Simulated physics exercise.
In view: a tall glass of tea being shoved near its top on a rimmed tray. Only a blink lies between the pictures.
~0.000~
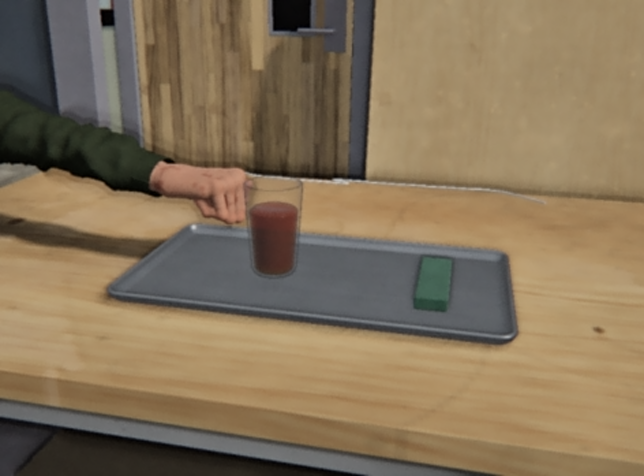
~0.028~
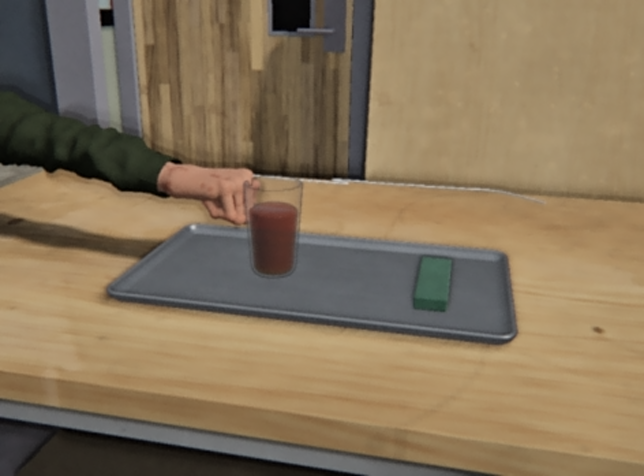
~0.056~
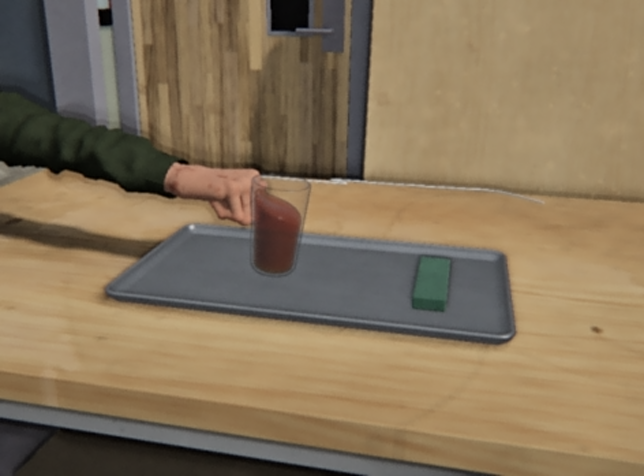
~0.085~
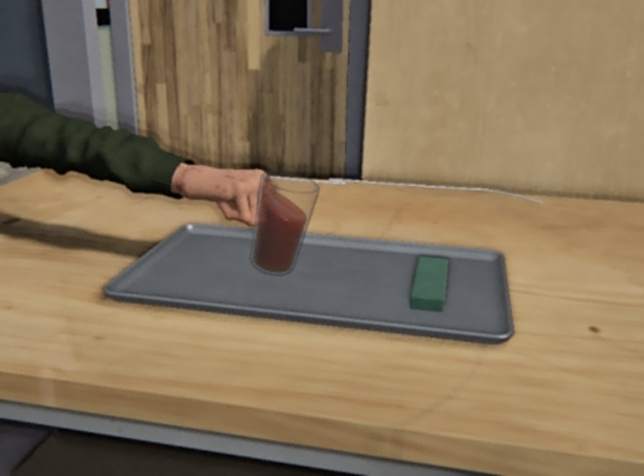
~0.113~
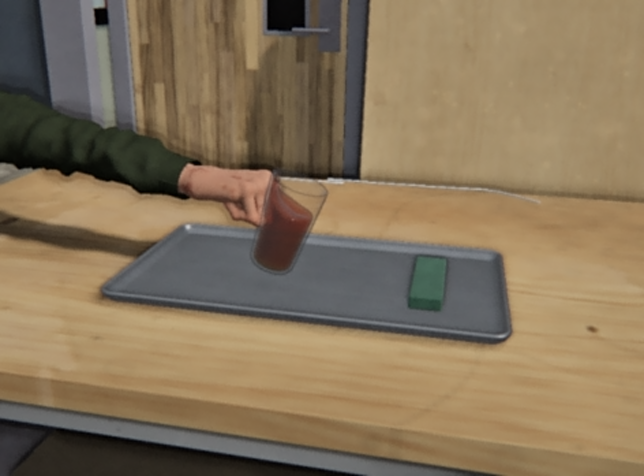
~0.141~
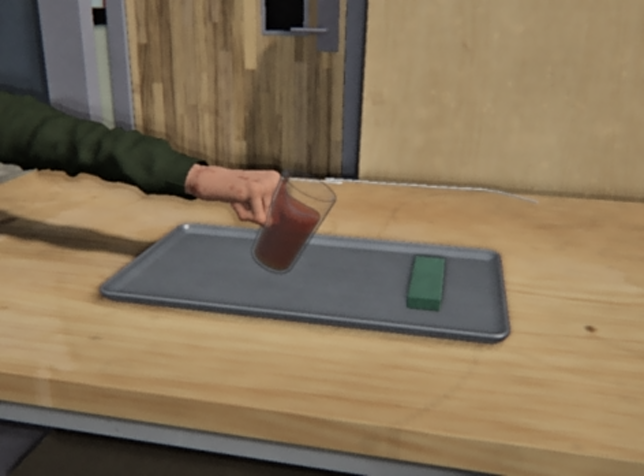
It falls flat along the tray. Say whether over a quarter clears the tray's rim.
In the end over a quarter gets off the tray.
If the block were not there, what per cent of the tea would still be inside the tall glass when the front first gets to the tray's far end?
About 55 per cent.
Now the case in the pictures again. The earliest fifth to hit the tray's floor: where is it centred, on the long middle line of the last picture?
Near (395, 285).
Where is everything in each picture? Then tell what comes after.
In the first picture, it leans 0°; its right rim is at (301, 187); the tea meets the walls at (252, 206) and (298, 210); the tray's far rim is at (510, 290); a block is fixed to the tray further along.
In the second picture, it leans 0°; its right rim is at (300, 187); the tea meets the walls at (252, 206) and (298, 210).
In the third picture, it leans 6°; its right rim is at (309, 188); the tea meets the walls at (257, 190) and (297, 212).
In the fourth picture, it leans 13°; its right rim is at (317, 191); the tea meets the walls at (266, 175) and (307, 217).
In the fifth picture, it leans 19°; its right rim is at (326, 195); the tea meets the walls at (268, 203) and (314, 216).
In the sixth picture, it leans 26°; its right rim is at (334, 201); the tea meets the walls at (270, 210) and (321, 214).
A moment on, the tall glass is falling and 100 per cent is in the glass, 0 on the tray and 0 above or beyond its rim.
Next, the tall glass lies on its side and 66 per cent is in the glass, 13 on the tray and 21 above or beyond its rim.
Then the tall glass lies on its side and 33 per cent is in the glass, 39 on the tray and 28 above or beyond its rim.
Later the tall glass lies on its side and 17 per cent is in the glass, 47 on the tray and 37 above or beyond its rim.
Finally, 67 per cent is held by tray and glass, 33 is off the tray.
